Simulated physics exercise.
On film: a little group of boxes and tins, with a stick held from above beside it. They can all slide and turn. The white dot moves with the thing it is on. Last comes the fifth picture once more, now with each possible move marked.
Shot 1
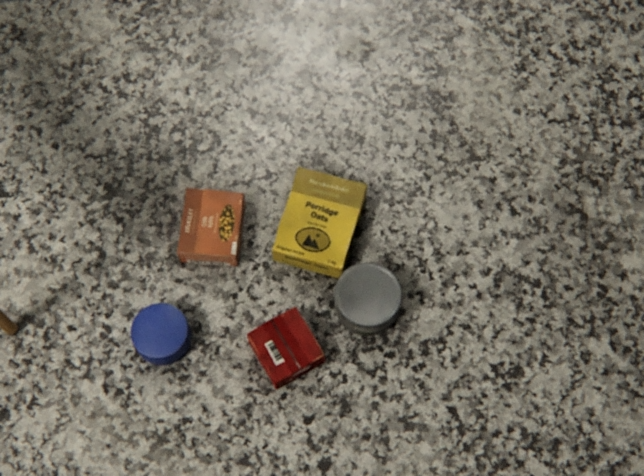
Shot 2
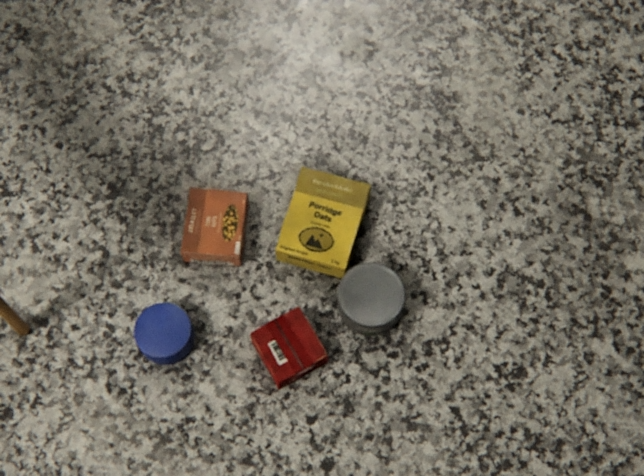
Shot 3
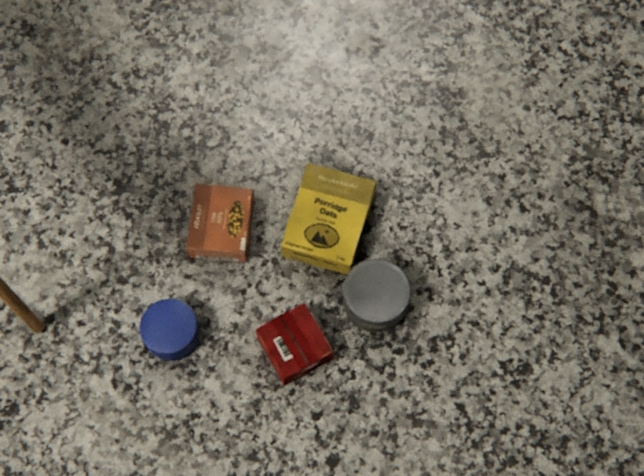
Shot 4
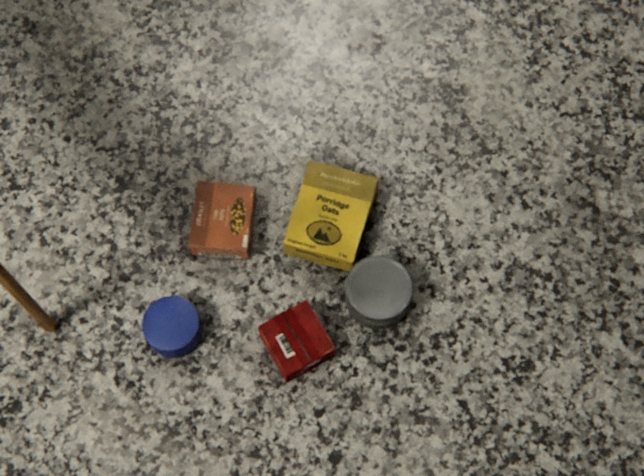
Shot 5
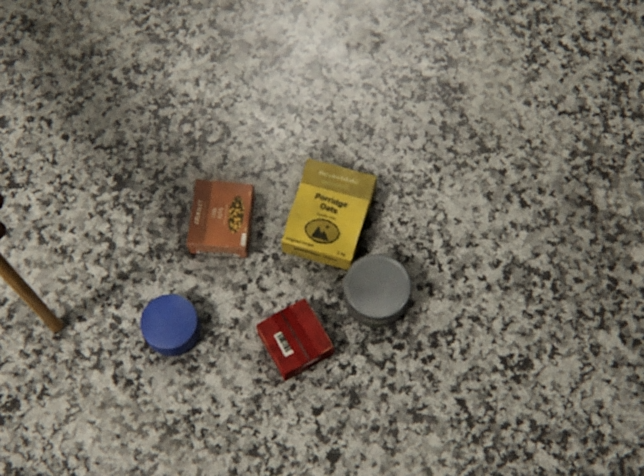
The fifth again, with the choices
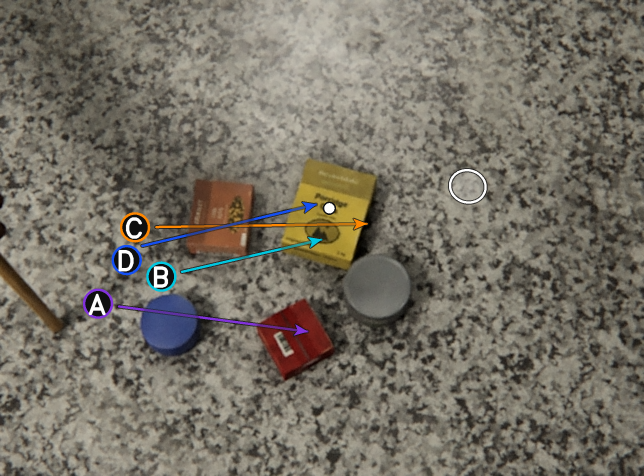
A speckled grey stone surface fills the view, seen from above. An orange packet and a yellow box of porridge oats sit above a blue tin at left, a small red box in the middle and a grey tub at right. A brown stick slides in from the left edge toward the blue tin without touching anything, while the view shifts slightly and the group stays in the same arrangement.
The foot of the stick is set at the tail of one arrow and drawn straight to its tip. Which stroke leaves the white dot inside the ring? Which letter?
With C the dot lies in the ring.
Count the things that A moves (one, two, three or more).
In all, two.
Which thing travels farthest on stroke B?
The yellow box goes farthest.
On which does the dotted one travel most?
That is C.
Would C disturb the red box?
No.
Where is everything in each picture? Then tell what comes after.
Blue tin (161, 334); orange packet (212, 227); grey tub (368, 300), in the first frame.
Grey tub (371, 300); yellow box (324, 223), in the second frame.
Red box (295, 345); blue tin (170, 330), in the third frame.
Orange packet (224, 220); grey tub (379, 293), in the fourth frame.
Yellow box (330, 215); red box (295, 340); blue tin (171, 326), in the fifth frame.
On the copy, A from (119, 306) to (308, 332); B from (182, 272) to (322, 240); C from (156, 227) to (367, 224); D from (142, 246) to (316, 204); the ring at (468, 187); the white dot at (330, 209).
On C. First, foot of the stick (232, 227); yellow box (336, 214); orange packet (267, 218).
Then, foot of the stick (308, 226); yellow box (410, 205); orange packet (344, 216).
Finally, foot of the stick (367, 225); yellow box (466, 192); orange packet (402, 211); the dot on the yellow box is in the ring.
By contrast, A leaves the dotted thing at (330, 215); B leaves the dotted thing at (359, 207); D leaves the dotted thing at (418, 204).
